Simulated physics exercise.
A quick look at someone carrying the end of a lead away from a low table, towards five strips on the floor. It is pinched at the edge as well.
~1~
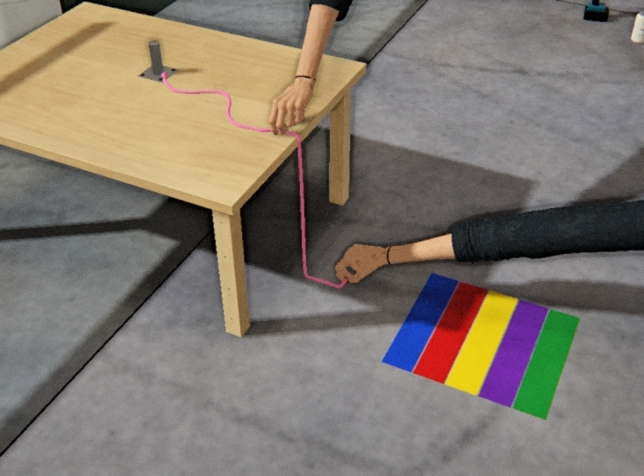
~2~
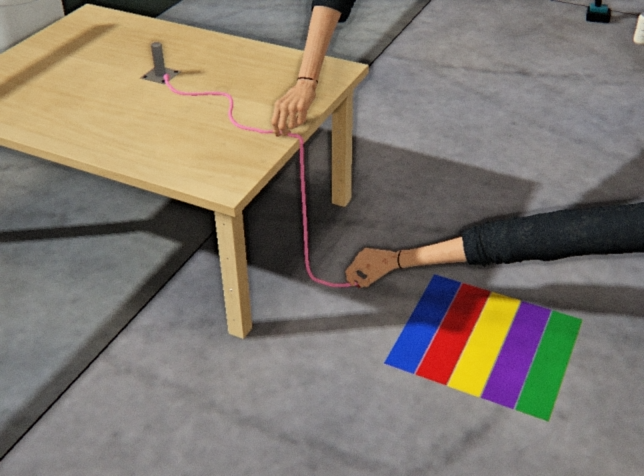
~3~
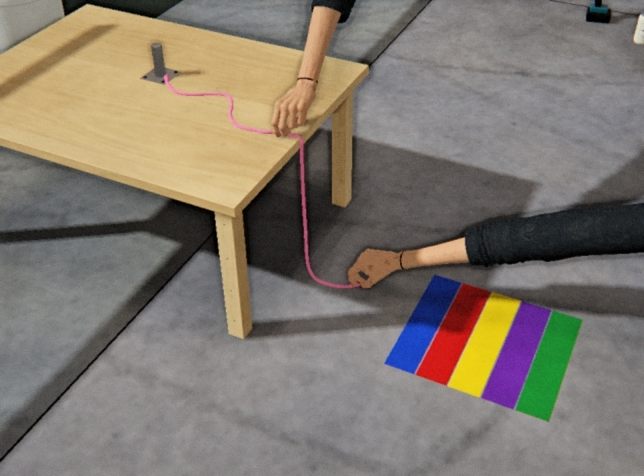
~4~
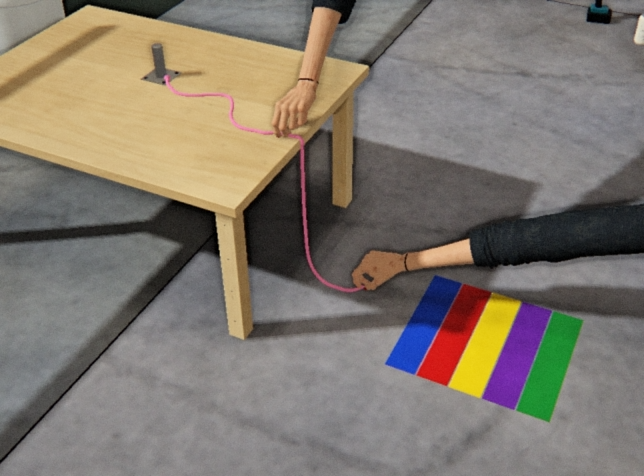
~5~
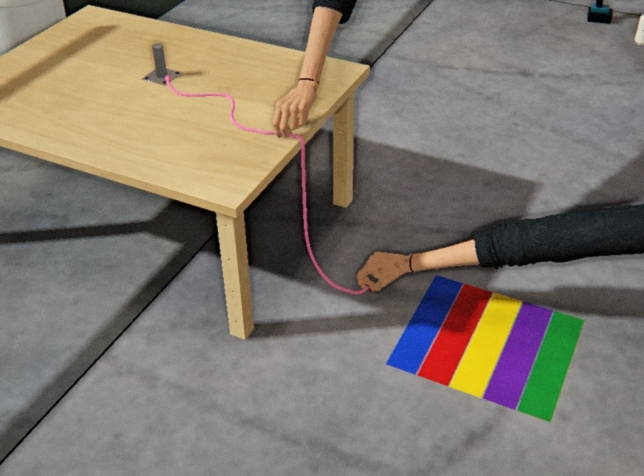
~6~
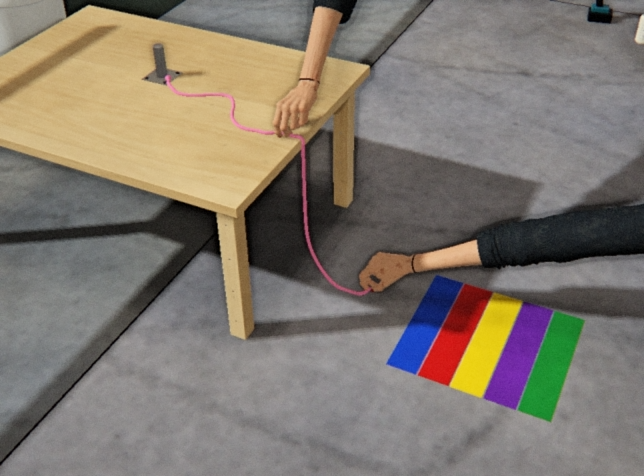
At the start, one hand presses a pink cord at the edge of a low wooden table while another holds its end near the floor, left of five coloured strips. The lower hand then draws the end slightly right towards the blue strip, and the hanging cord bends into a smoother curve while the upper hand stays put.
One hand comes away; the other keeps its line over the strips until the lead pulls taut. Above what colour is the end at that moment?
The yellow one.
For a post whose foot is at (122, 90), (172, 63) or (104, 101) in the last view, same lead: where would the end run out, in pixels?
Try by try, around (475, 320), (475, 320) and (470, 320).
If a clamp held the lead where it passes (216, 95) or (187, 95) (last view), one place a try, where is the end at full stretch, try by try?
The places are (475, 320) and (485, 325).
Soon after, end near (433, 309); over blue.
After that, end near (471, 321); over red.
At the stop, end near (494, 328); over yellow. It halts on the yellow strip.
